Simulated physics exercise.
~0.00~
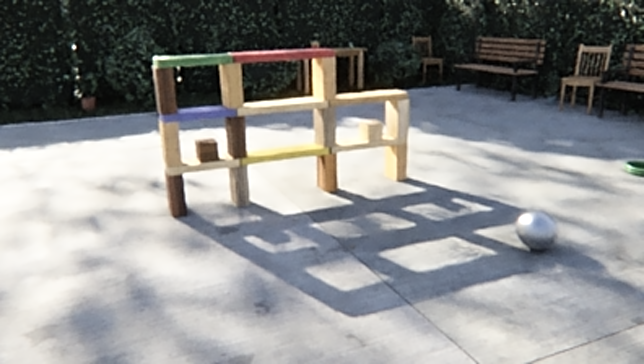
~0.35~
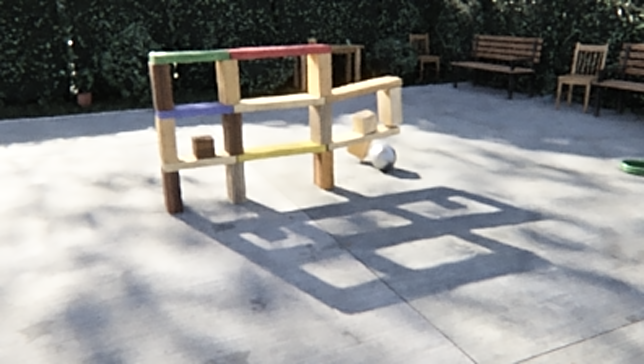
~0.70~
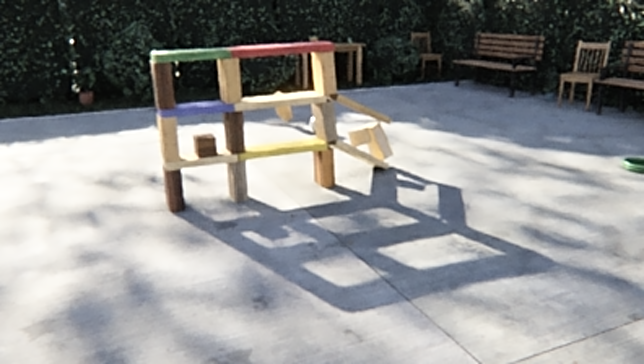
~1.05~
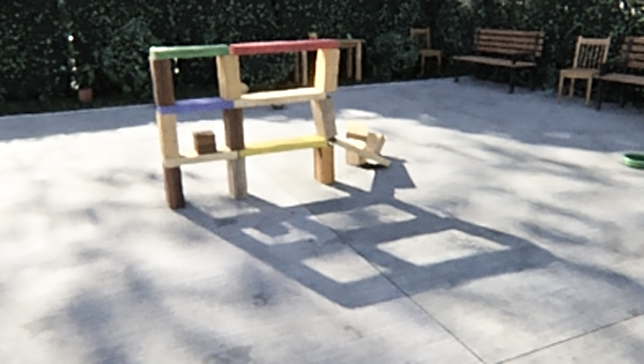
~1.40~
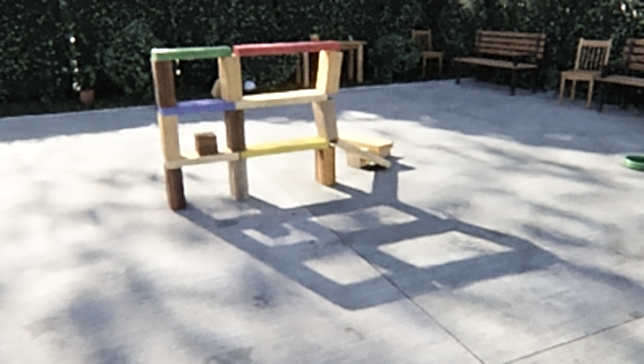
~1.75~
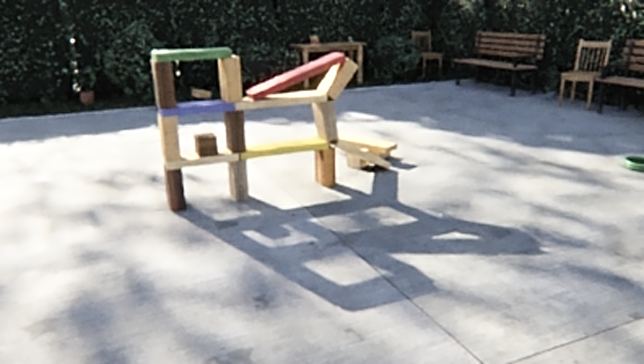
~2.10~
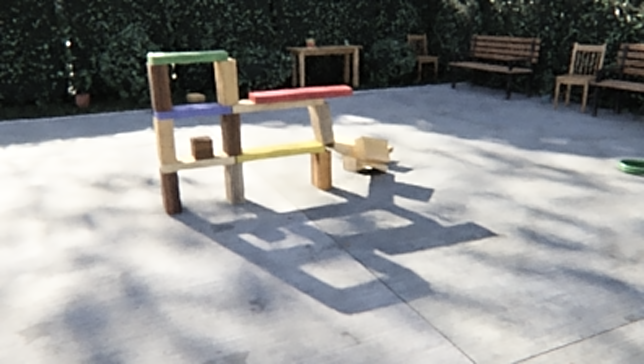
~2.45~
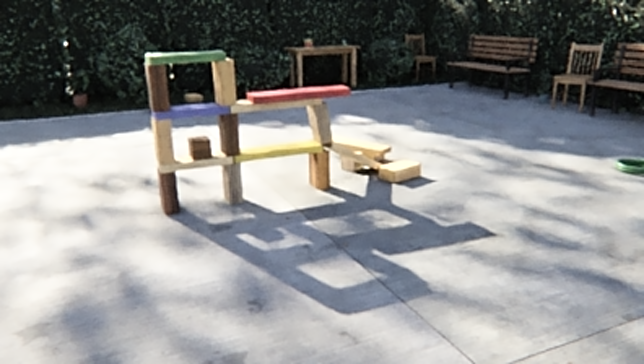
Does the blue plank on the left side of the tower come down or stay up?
The blue plank stays up. It is still resting in its place on the left side after the right end has collapsed.
